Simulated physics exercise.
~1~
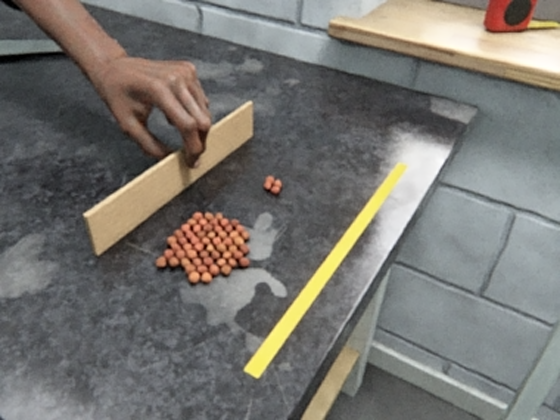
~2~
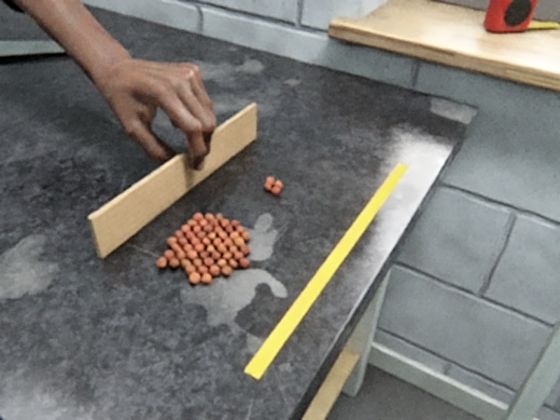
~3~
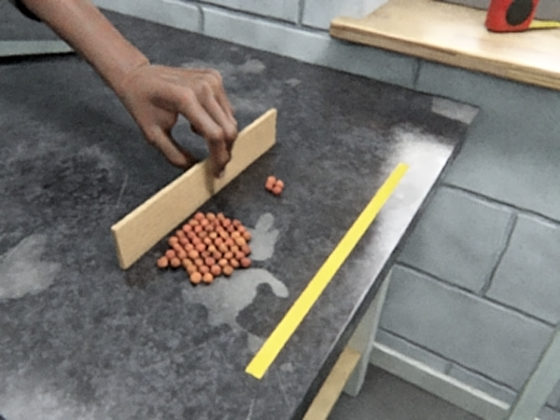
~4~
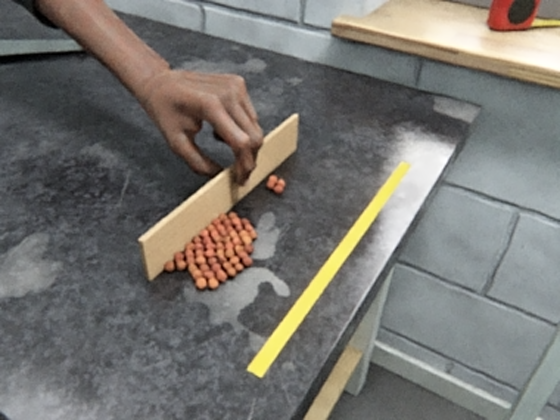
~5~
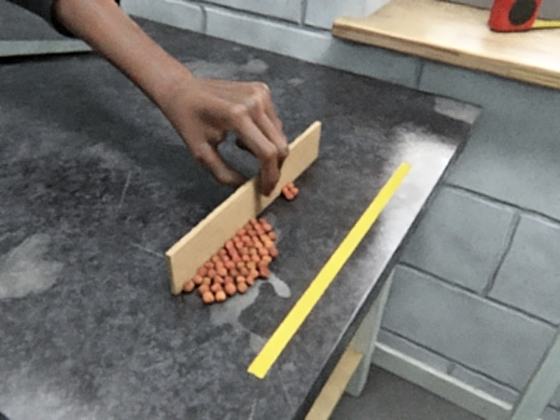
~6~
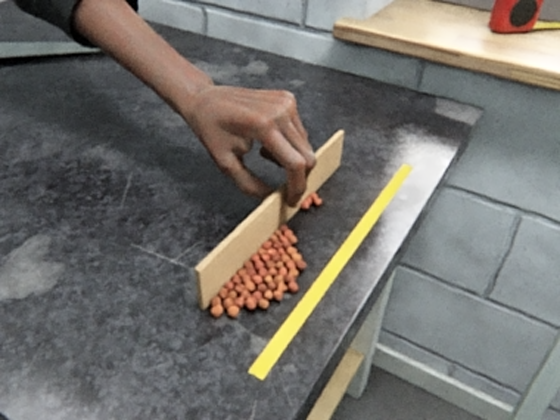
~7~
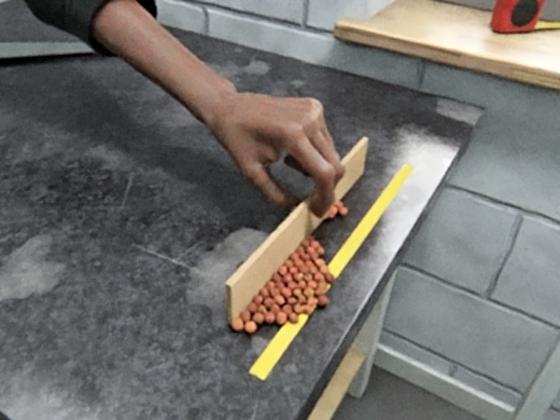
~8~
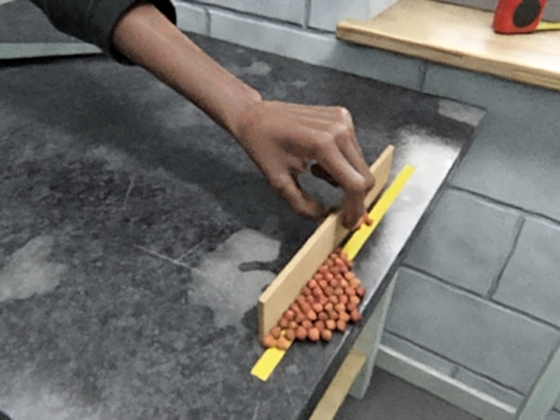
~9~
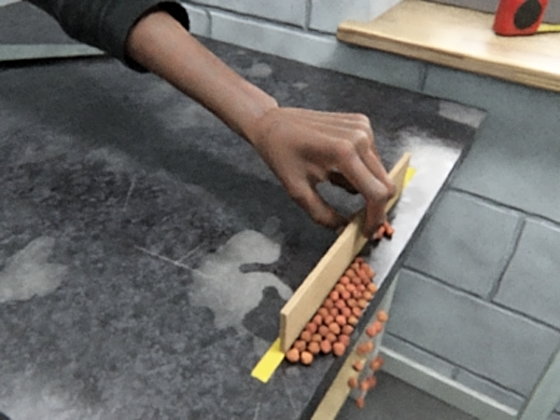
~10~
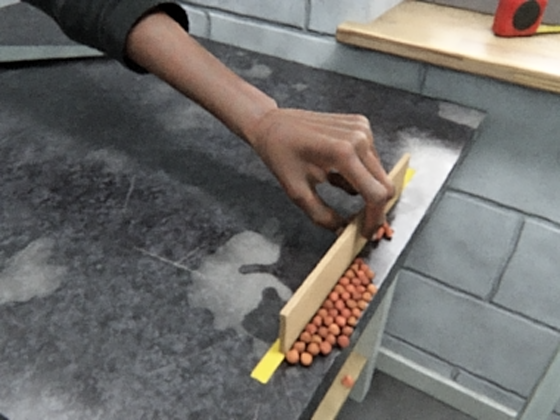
A hand slid an upright wooden strip rightward across a dark table, pushing a large heap and a tiny cluster of reddish balls over yellow tape, then stopped there as some of the nearer heap dropped off the edge and the farther cluster stayed on.
